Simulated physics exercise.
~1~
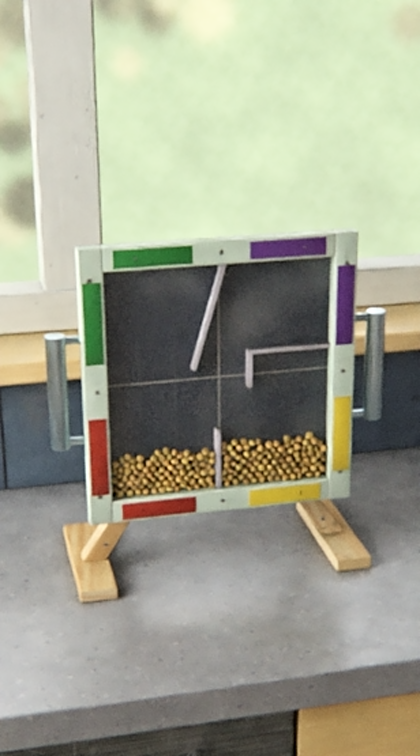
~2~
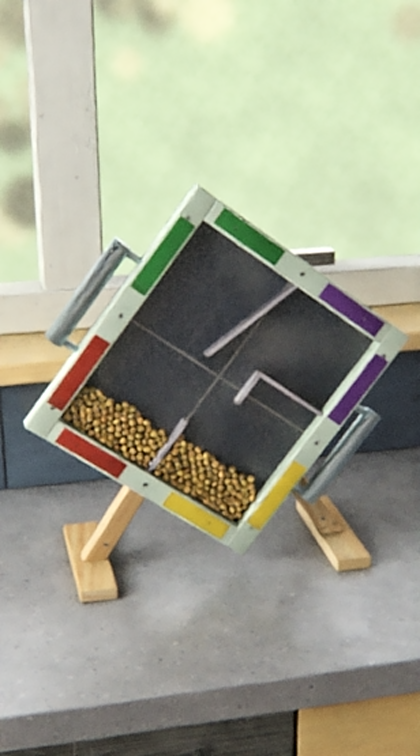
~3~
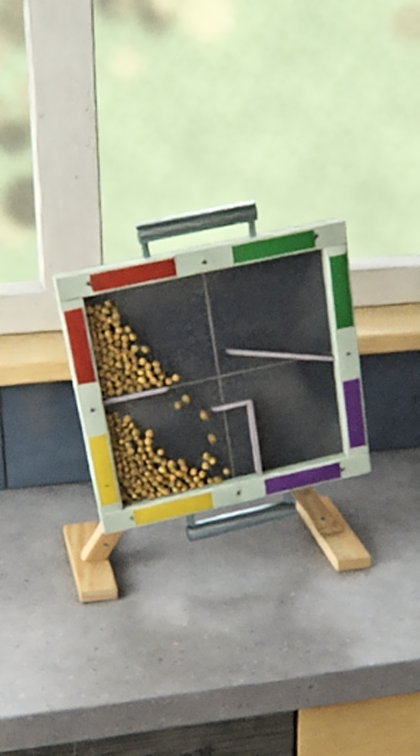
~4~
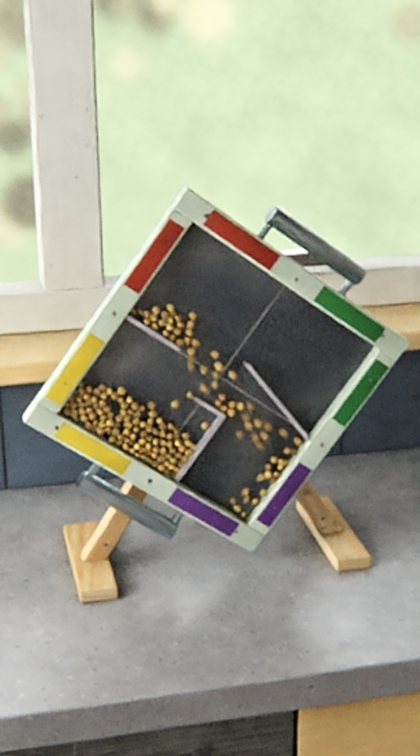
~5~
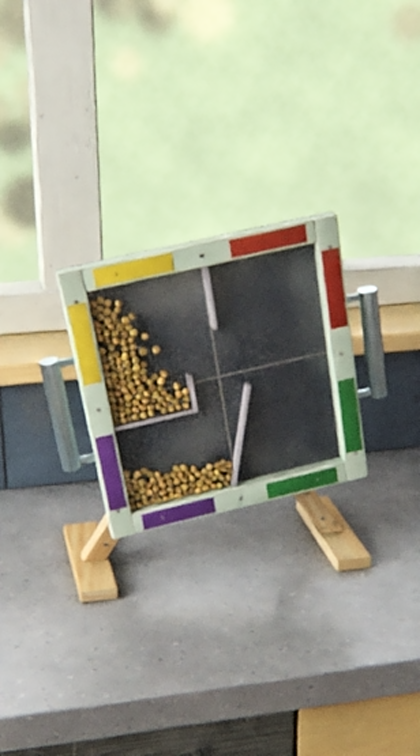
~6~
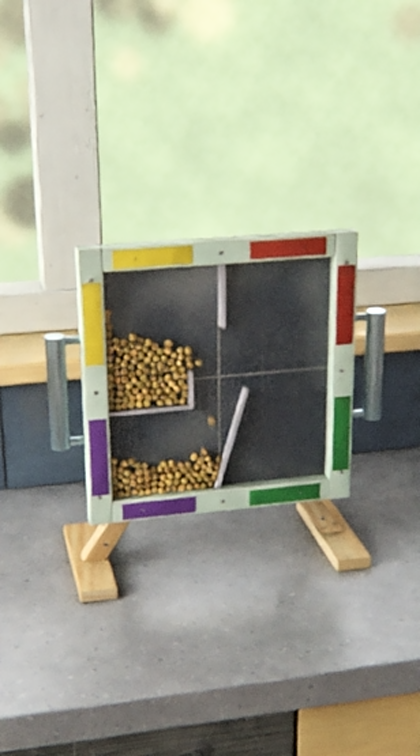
A square, pale-framed case with a dark interior and red, green, purple and yellow edge strips turns on a wooden stand, set on a grey counter before a window and viewed from the front. At first, tan chickpeas lie along the bottom, split by a short upright divider between red and yellow. The case tips clockwise, and the chickpeas heap steeply at the left before tumbling over the inner walls toward purple. It comes to rest upside down, with a larger-looking pile caught on the yellow corner's ledge and another lying in the purple corner below, while red and green stay empty.
